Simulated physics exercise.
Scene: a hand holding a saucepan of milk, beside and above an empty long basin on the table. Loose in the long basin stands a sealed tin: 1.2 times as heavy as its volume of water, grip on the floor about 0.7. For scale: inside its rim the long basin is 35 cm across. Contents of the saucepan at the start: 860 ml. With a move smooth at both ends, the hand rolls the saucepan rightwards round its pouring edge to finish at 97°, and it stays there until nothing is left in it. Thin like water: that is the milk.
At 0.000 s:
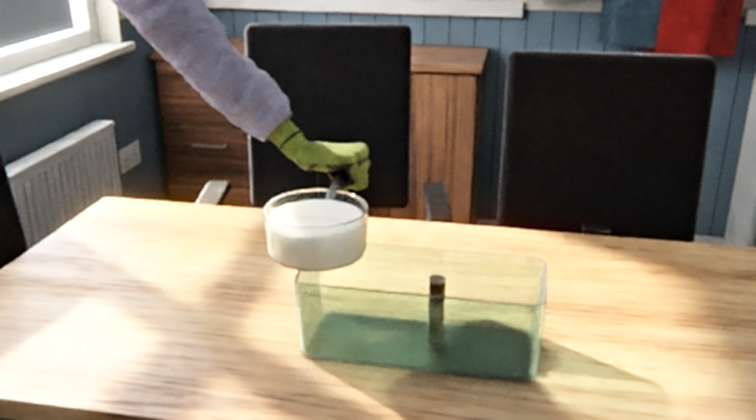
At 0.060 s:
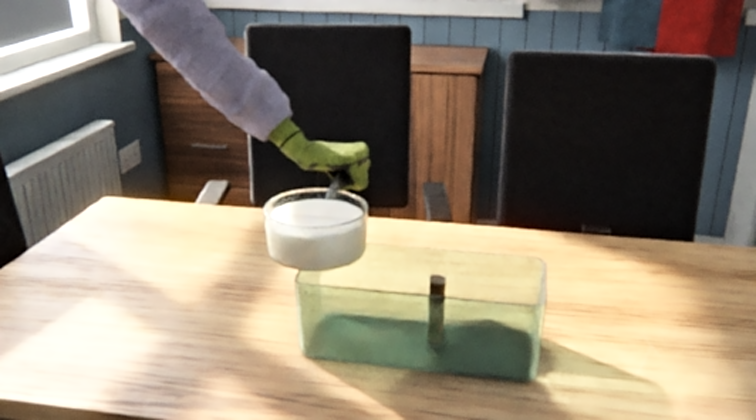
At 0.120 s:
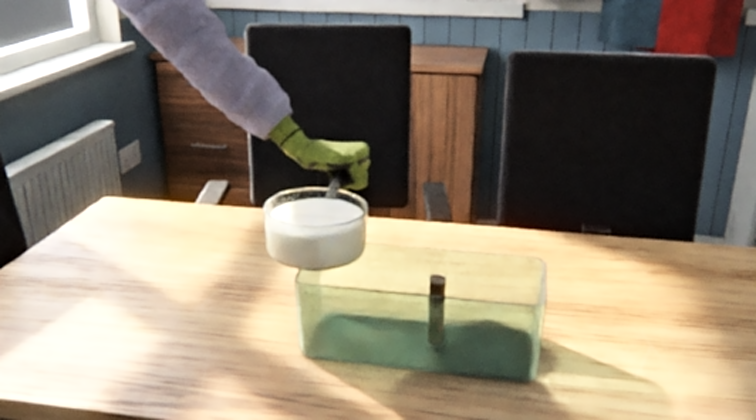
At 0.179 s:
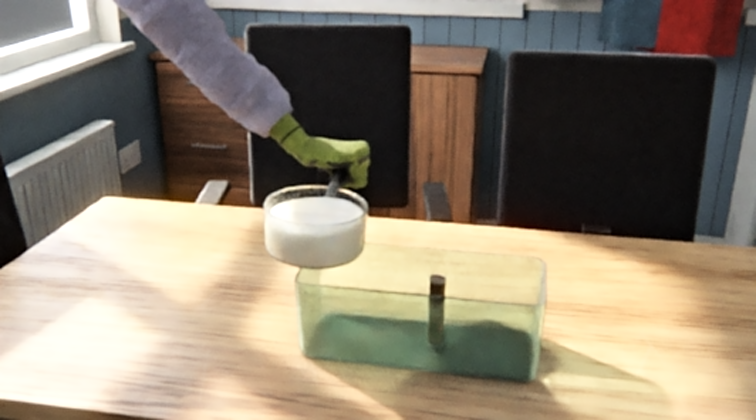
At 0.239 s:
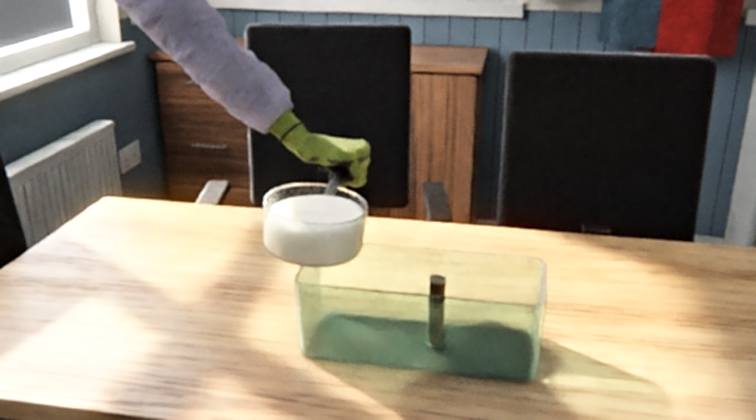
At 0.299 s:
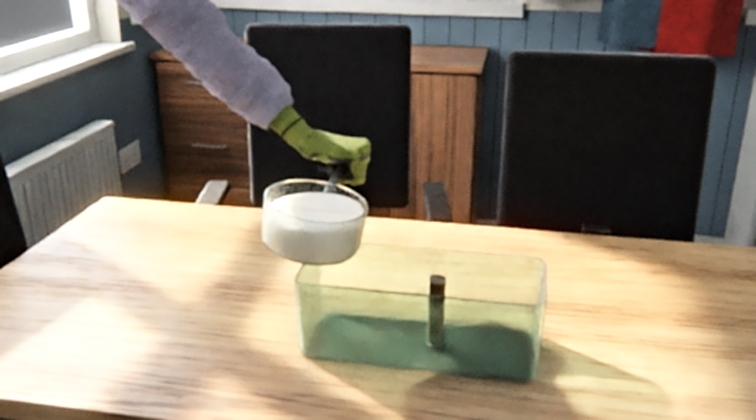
A hand in a green glove and lilac sleeve reaches in from the upper left, holding a clear round pan of white milk above a wooden table, seen from slightly above. Below it to the right sits a long, see-through greenish basin with a small dark upright object, before black chairs and blue panelling. The pan, nearly still initially, tilts slightly rightwards while the camera stays still.
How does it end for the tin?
The tin goes down.
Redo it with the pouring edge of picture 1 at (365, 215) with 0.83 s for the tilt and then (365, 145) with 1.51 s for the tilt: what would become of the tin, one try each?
Try 1: Tipped over; try 2: Tipped over.
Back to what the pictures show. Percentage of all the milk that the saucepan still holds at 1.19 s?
Close to 14 in a hundred.
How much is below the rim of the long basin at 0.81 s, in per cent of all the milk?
Near 12 in a hundred.
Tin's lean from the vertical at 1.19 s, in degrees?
The tilt is near 30°.
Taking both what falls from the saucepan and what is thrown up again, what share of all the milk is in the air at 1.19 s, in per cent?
About 12 per cent.
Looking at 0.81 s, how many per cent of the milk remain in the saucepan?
About 64 percent.
Then, 0.81 s in, the tilt is 54° and 65 per cent is still to pour; the tin stands where it began.
Then, 1.19 s in, the tilt is 87° and 15 per cent is still to pour; the tin leans 30°.
Then, 1.58 s in, the tilt is 97° and 1 per cent is still to pour; the tin lies on its side.
Then, 2.01 s in, the tilt is 97° and 0 per cent is still to pour; the tin lies on its side.
Finally, the tin lies on its side.
